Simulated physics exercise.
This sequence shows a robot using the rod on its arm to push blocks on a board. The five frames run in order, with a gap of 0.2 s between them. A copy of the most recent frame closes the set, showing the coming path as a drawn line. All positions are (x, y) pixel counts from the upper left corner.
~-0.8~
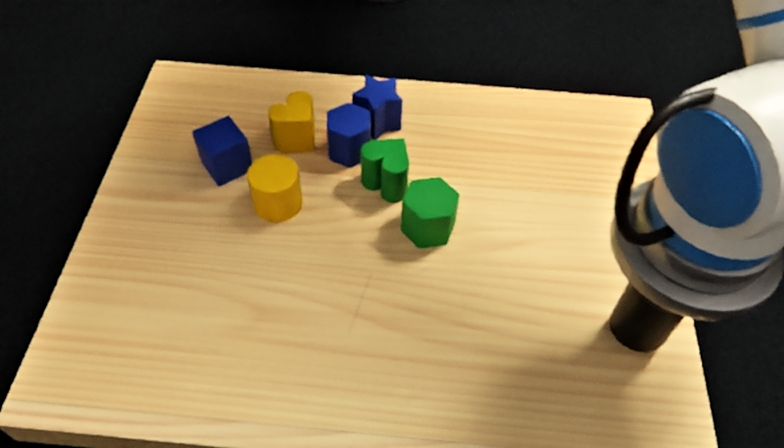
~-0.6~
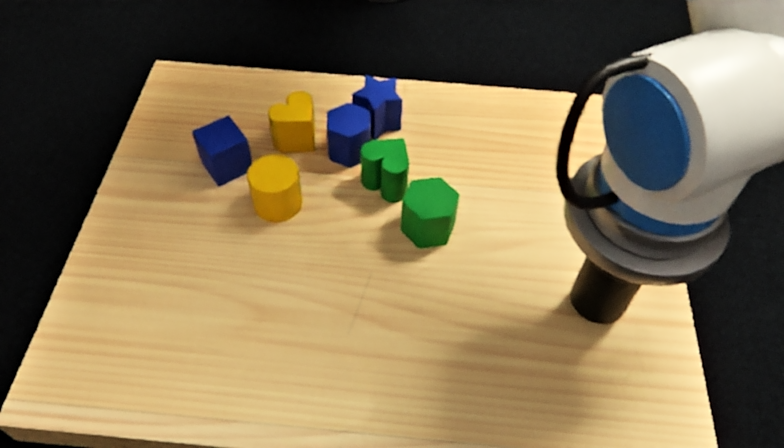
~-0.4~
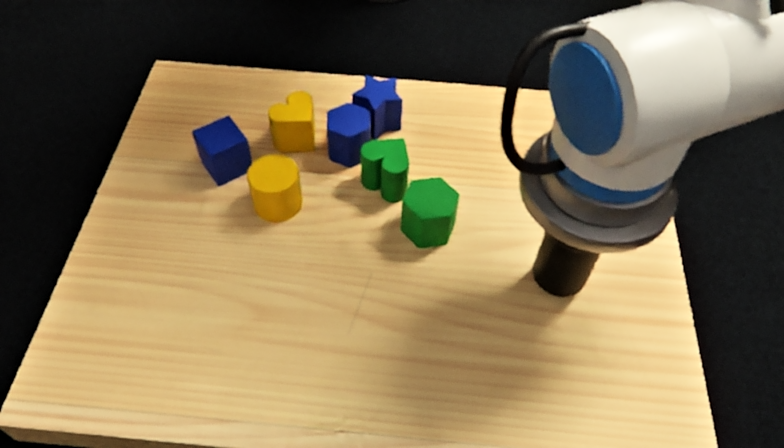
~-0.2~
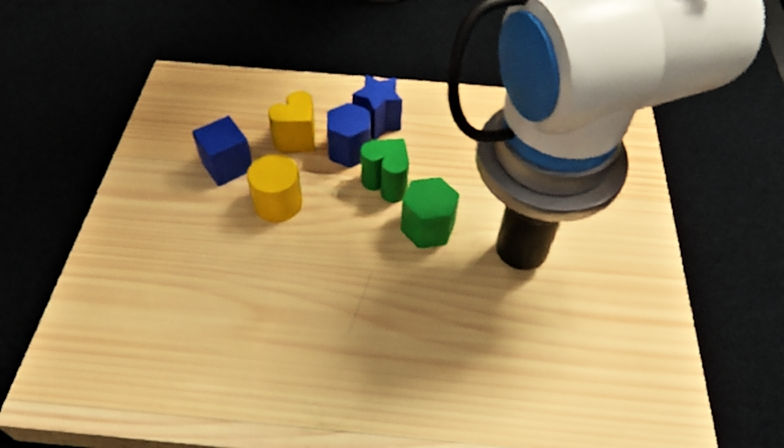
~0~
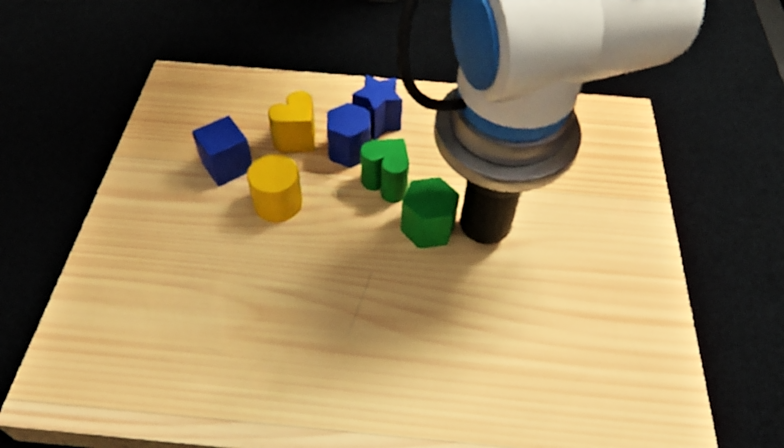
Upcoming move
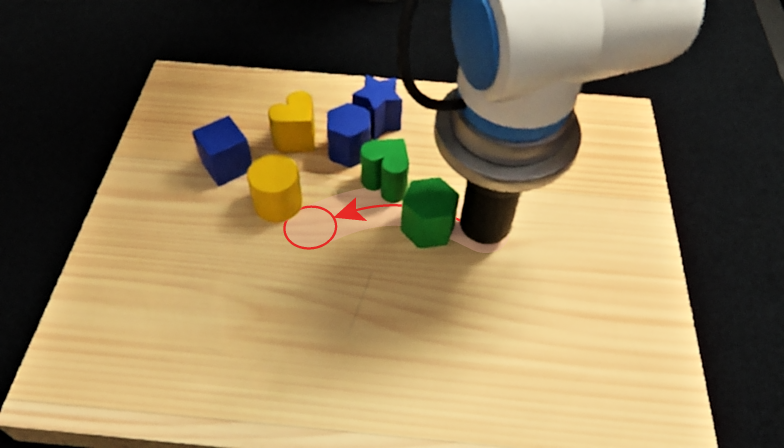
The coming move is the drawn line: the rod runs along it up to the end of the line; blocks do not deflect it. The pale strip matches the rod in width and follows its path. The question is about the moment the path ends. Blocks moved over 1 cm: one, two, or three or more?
It's going to be three or more.
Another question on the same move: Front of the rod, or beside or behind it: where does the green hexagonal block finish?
It will keep going ahead of the rod.
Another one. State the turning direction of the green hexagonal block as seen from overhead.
It spins anti-clockwise.
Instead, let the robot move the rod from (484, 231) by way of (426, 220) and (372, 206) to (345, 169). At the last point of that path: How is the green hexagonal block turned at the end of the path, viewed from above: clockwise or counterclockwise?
Rotates counter-clockwise.
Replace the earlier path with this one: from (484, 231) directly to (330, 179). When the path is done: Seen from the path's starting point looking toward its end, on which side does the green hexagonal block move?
That block drifts left.
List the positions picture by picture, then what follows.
Rod tip (638, 327); block tops, blue square piece (219, 135); yellow cylinder (273, 172); blue hexagonal block (348, 119); green heart (388, 153); green hexagonal block (431, 197), in the first picture.
Rod (598, 300); blocks unchanged, in the second picture.
Rod (559, 274); blocks unchanged, in the third picture.
Rod (522, 248); blocks unchanged, in the fourth picture.
Rod (485, 223); blue square piece (219, 135); yellow cylinder (273, 172); blue hexagonal block (348, 119); green heart (388, 153); green hexagonal block (431, 197), in the fifth picture.
Path on the board, from (484, 231) by way of (427, 209) and (367, 208) to (310, 227).
The first path, step by step. One third of the way, rod (427, 201); green hexagonal block (380, 195), turned 55° anticlockwise.
Two thirds of the way, rod (366, 200); blue hexagonal block (342, 107); green heart (349, 143), turned 60° clockwise; green hexagonal block (321, 206), turned 85° anticlockwise.
At the end, rod (309, 219); blue square piece in place; yellow cylinder (267, 172); blue hexagonal block (342, 107); green heart (346, 144), turned 70° clockwise; green hexagonal block (270, 235), turned 115° anticlockwise.
